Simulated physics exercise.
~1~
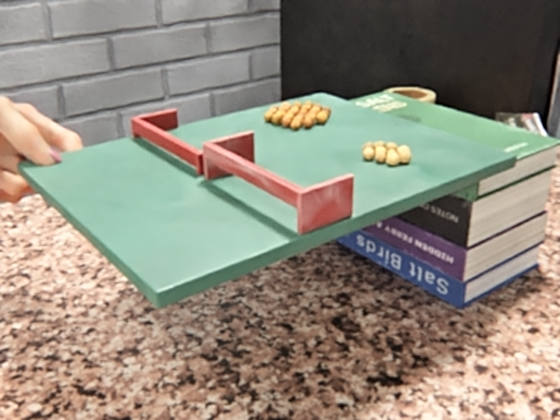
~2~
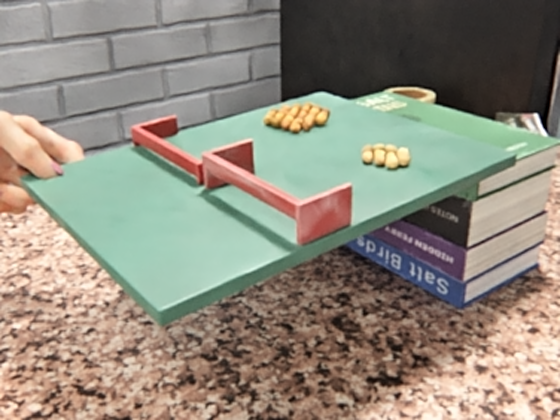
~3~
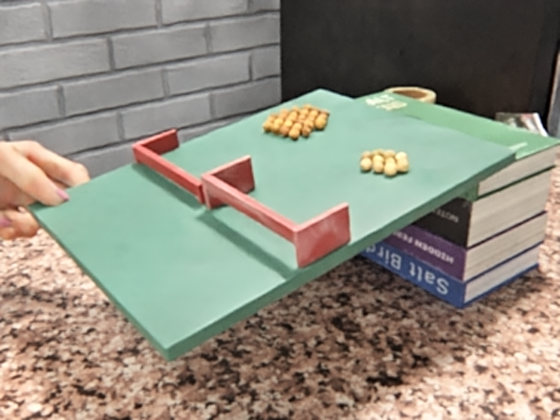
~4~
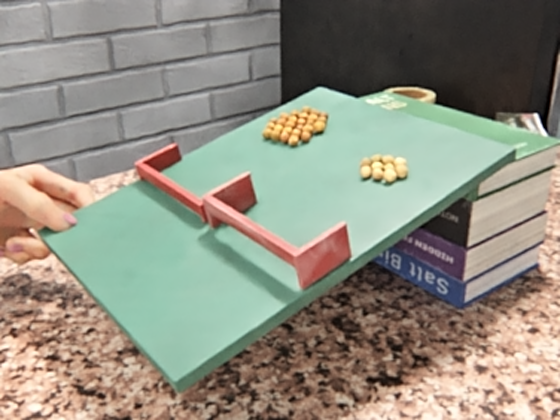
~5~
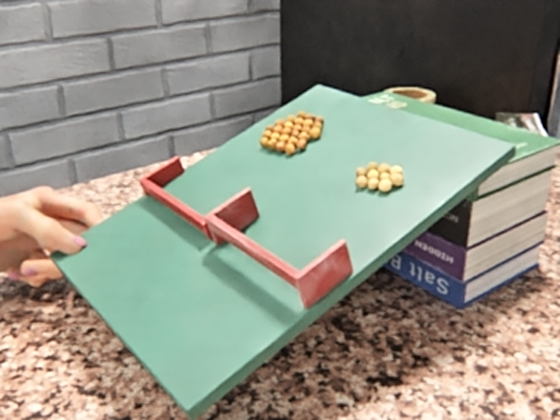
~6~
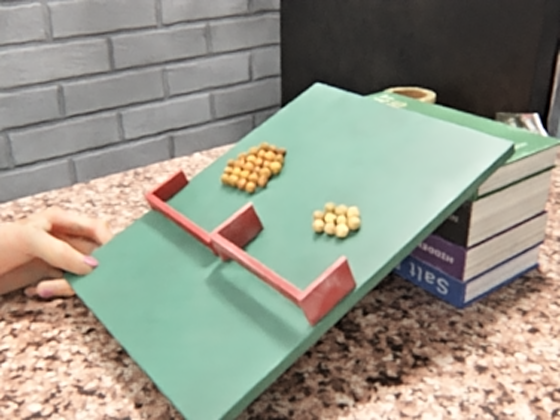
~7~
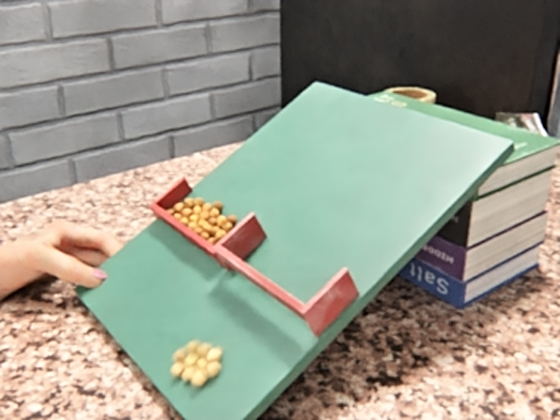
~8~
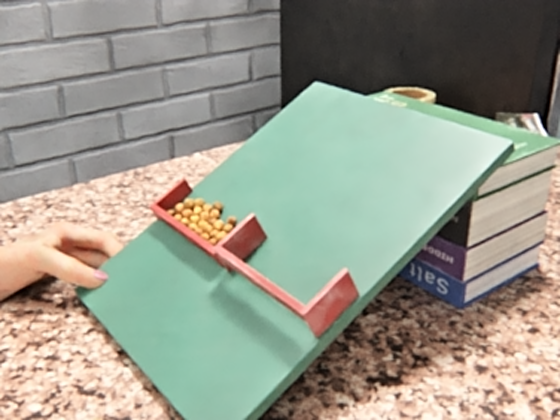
The clip opens on a green board propped against a stack of books on a speckled counter, with a hand holding its left end and two small batches of yellowish-brown balls resting above two red bars. The hand gradually lowers that end, and the board tilts more steeply while the batches at first stay nearly in place. As the slope grows, both batches start sliding down toward the bars. The front batch passes beneath its bar and continues down the board, while the back batch gathers behind its own. Finally, the front batch is out of sight and the back one remains held.
